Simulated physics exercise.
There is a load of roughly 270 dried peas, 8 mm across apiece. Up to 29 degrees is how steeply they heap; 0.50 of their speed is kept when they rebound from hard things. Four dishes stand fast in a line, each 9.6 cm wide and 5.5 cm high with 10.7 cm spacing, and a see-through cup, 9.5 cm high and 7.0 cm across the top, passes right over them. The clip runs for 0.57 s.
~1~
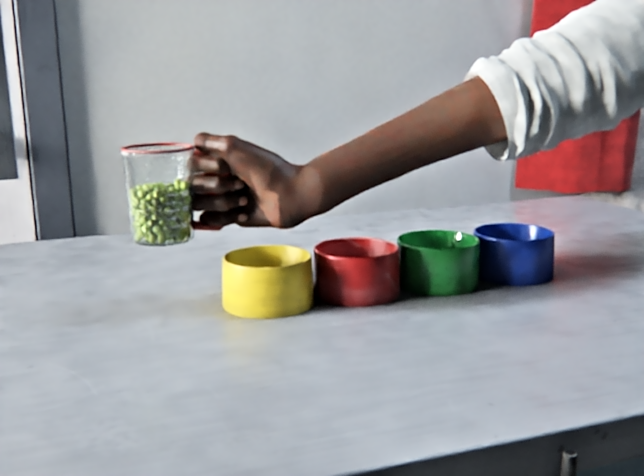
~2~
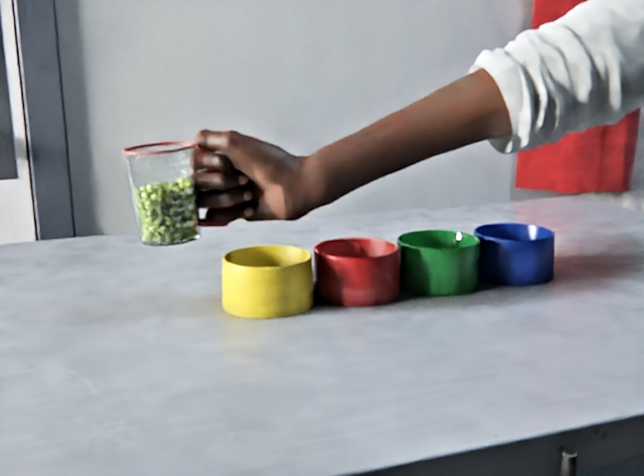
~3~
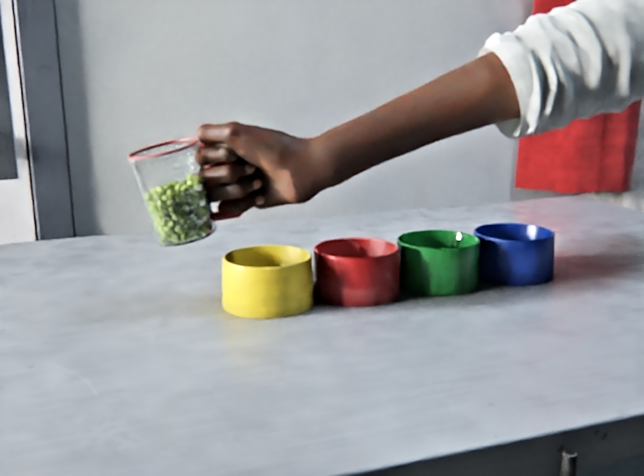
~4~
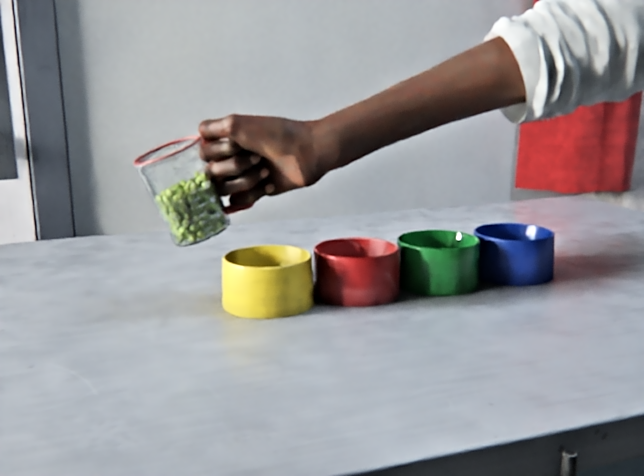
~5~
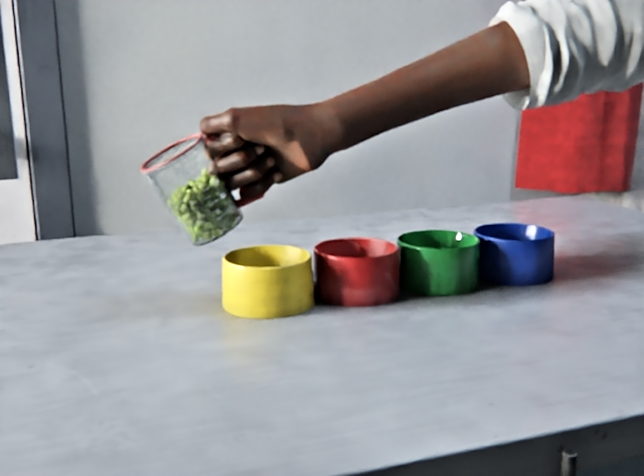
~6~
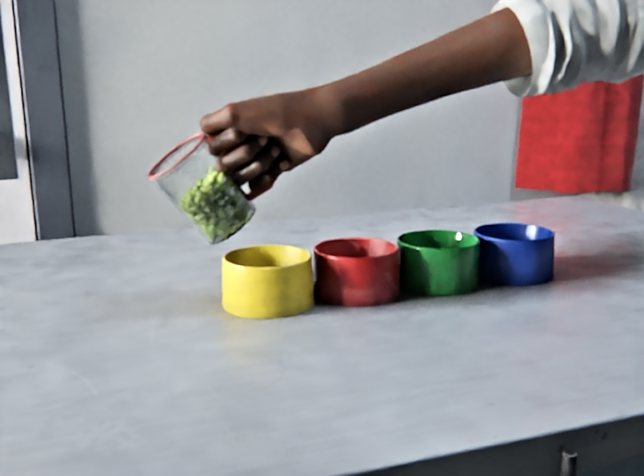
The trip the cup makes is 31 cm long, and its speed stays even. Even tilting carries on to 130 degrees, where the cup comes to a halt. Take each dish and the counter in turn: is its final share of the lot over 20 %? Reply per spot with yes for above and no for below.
Red: No, below. Blue: No, below. Green: No, below. Yellow: Yes, above. Counter: No, below.
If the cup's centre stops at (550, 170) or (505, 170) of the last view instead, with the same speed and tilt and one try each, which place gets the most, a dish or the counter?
The biggest share goes to yellow first, then to yellow.
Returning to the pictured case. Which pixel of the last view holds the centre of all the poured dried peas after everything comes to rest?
Around (267, 286).
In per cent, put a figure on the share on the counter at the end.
I'd reckon around 0 per cent.
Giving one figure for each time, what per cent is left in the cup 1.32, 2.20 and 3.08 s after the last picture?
At the three moments: 15, 0 and 0 percent.
Then, 1.32 s after the last picture, tilt 129 degrees; cup holds 15 %, yellow 85 %.
Then, 2.20 s after the last picture, tilt 130 degrees; cup holds 0 %, yellow 100 %.
Then, 3.08 s after the last picture, tilt 130 degrees; cup holds 0 %, yellow 100 %.
In the end, red 0 %, blue 0 %, green 0 %, yellow 100 %, counter 0 %.
